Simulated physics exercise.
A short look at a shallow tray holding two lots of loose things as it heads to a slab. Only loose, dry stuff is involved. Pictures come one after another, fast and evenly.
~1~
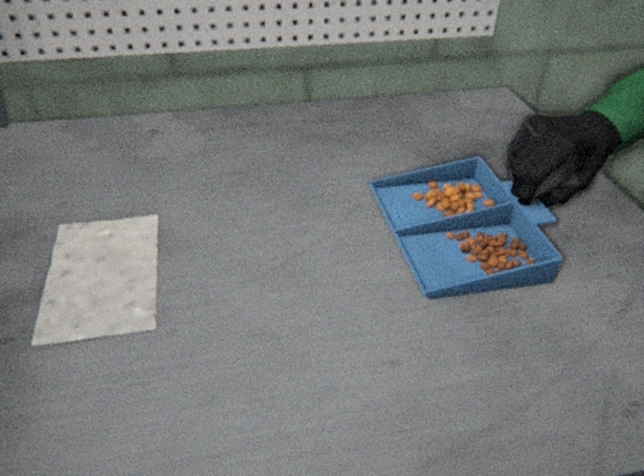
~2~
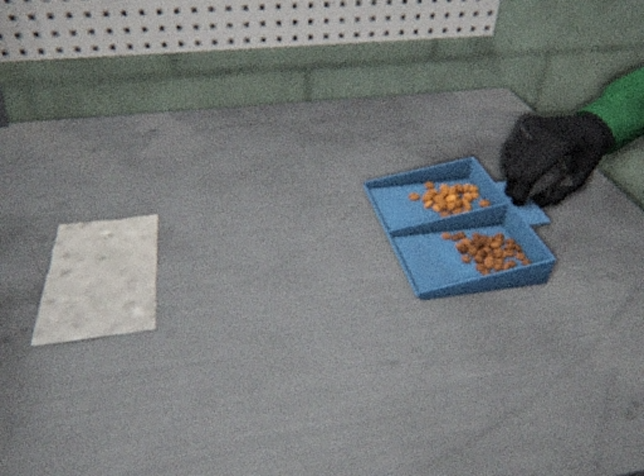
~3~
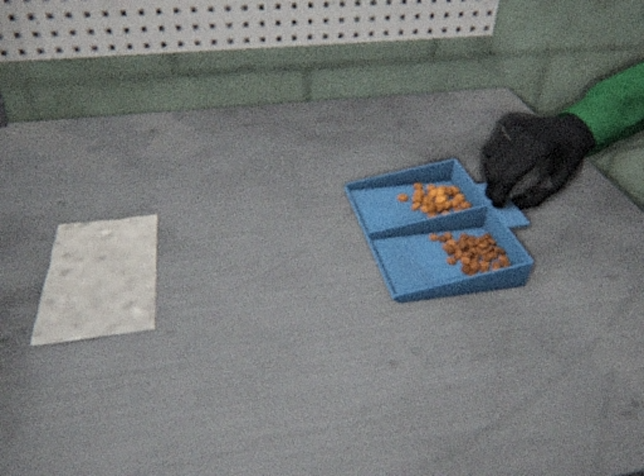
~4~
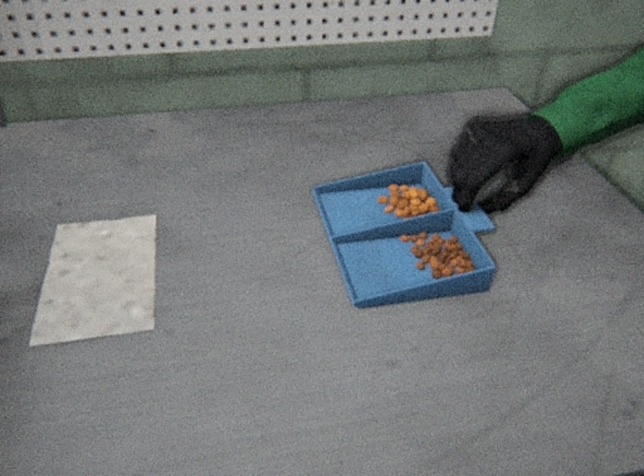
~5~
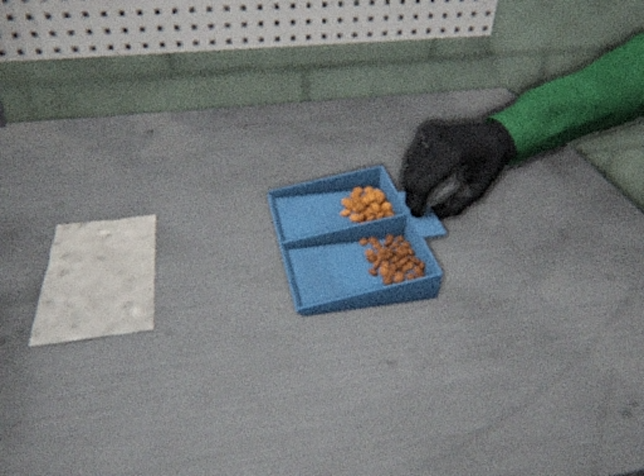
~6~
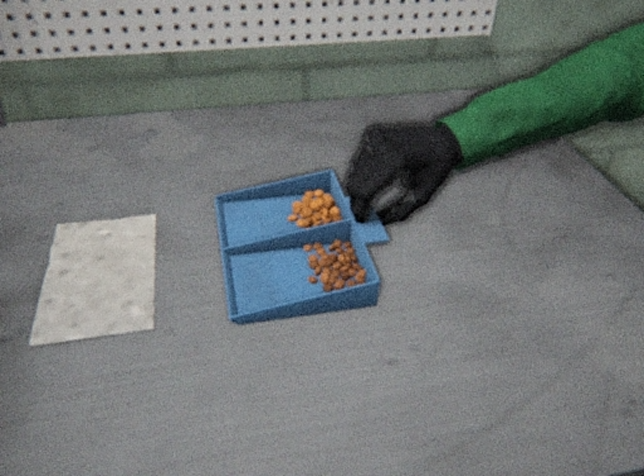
A black-gloved hand slides a blue divided tray of brown pieces left across a gray table.
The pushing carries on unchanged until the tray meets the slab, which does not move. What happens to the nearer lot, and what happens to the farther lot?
The nearer lot partly goes over the front; the farther lot partly goes over the front.
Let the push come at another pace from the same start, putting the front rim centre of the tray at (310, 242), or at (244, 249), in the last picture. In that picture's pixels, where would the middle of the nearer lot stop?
Lab note: Resting centre (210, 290) for the first pace, (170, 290) for the second.
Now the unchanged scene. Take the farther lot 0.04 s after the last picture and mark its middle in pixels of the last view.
In the last picture's pixels, the middle is around (277, 220).
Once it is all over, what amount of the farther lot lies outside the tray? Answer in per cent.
Near 30 %.
Then, 0.04 s later than the last frame, tray still sliding, front rim near (181, 257); nearer lot all inside; farther lot all inside.
Then, 0.18 s later than the last frame, tray stopped at the slab; nearer lot about a tenth out of the tray; farther lot roughly a quarter out of the tray.
Then, 0.39 s later than the last frame, tray stopped at the slab; nearer lot roughly a third out of the tray; farther lot roughly a third out of the tray.
When it is over, tray stopped at the slab; nearer lot roughly a third out of the tray; farther lot roughly a third out of the tray.
